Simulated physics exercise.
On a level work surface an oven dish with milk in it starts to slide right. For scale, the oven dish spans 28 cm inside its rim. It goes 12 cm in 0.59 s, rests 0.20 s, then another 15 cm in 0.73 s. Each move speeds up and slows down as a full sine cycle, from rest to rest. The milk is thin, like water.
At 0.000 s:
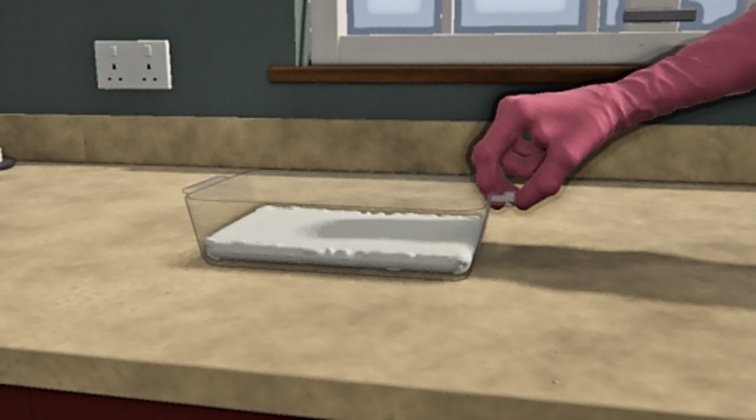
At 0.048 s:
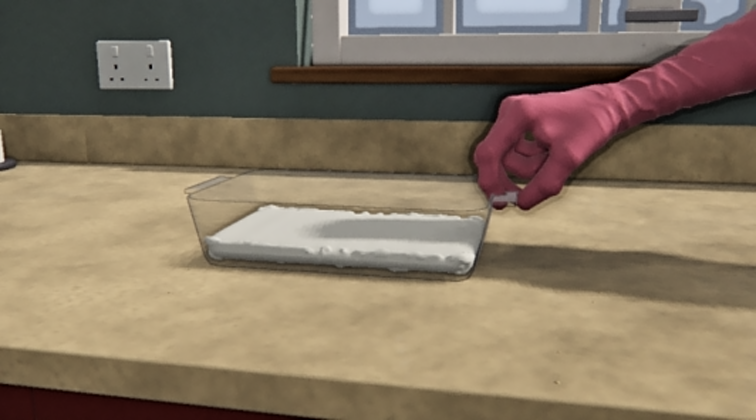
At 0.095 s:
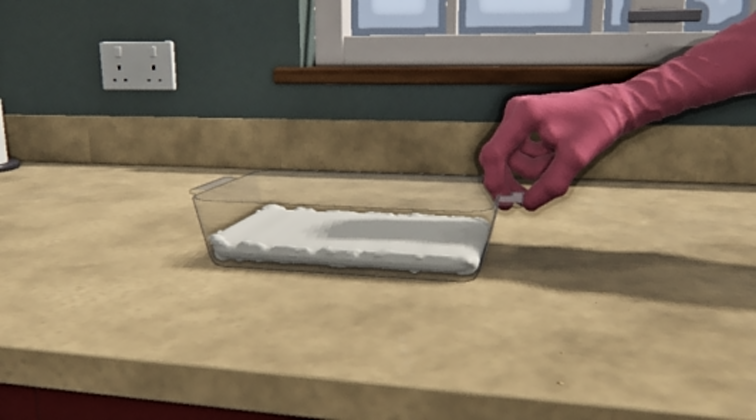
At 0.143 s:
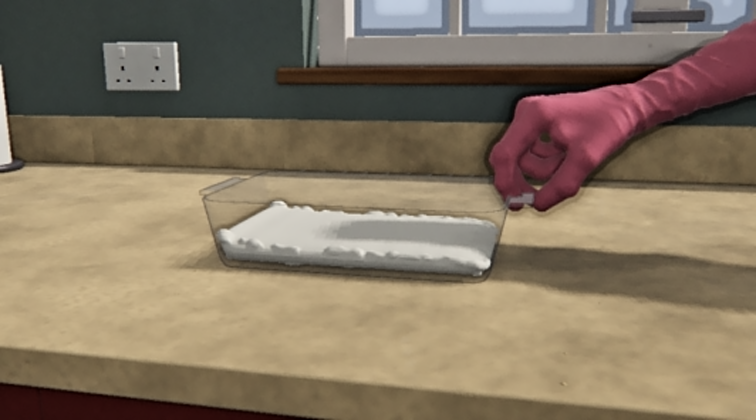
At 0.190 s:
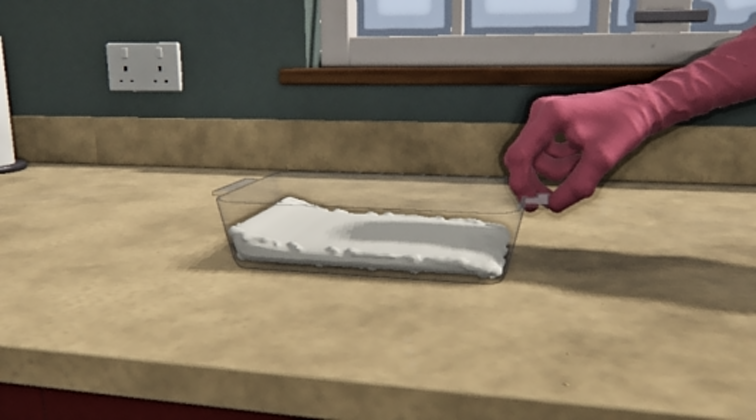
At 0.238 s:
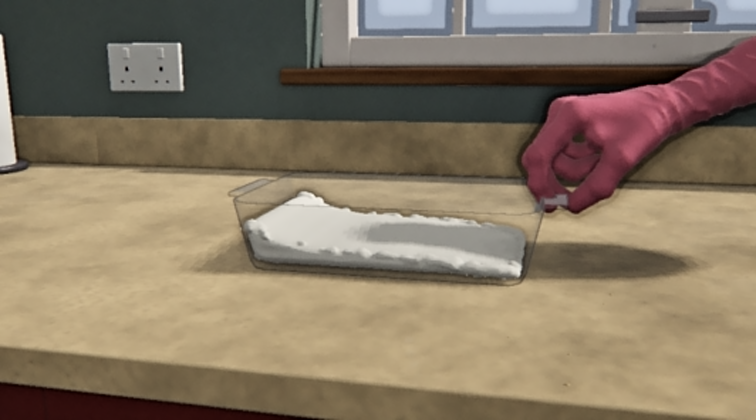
A clear glass dish holding a white, milky layer sits almost still on a beige worktop, a pink-gloved hand gripping its right end. The hand then draws it to the right, slowly at first and then faster, and the white contents pile up towards the left end, their surface sloping down to the right.
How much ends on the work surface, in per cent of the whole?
Close to 18 per cent.
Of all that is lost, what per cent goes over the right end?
About 60 per cent.
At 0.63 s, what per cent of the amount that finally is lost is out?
Near 0 in a hundred.
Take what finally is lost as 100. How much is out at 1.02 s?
Some 30 per cent.
By 0.63 s it has gone 12 cm; 0 per cent is out over the left end and 0 over the right.
By 1.02 s it has gone 15 cm; 0 per cent is out over the left end and 4 over the right.
By 1.42 s it has gone 27 cm; 6 per cent is out over the left end and 4 over the right.
By 1.81 s it has gone 27 cm; 6 per cent is out over the left end and 11 over the right.
At rest 18 per cent is out in all, 6 of it over the left end.
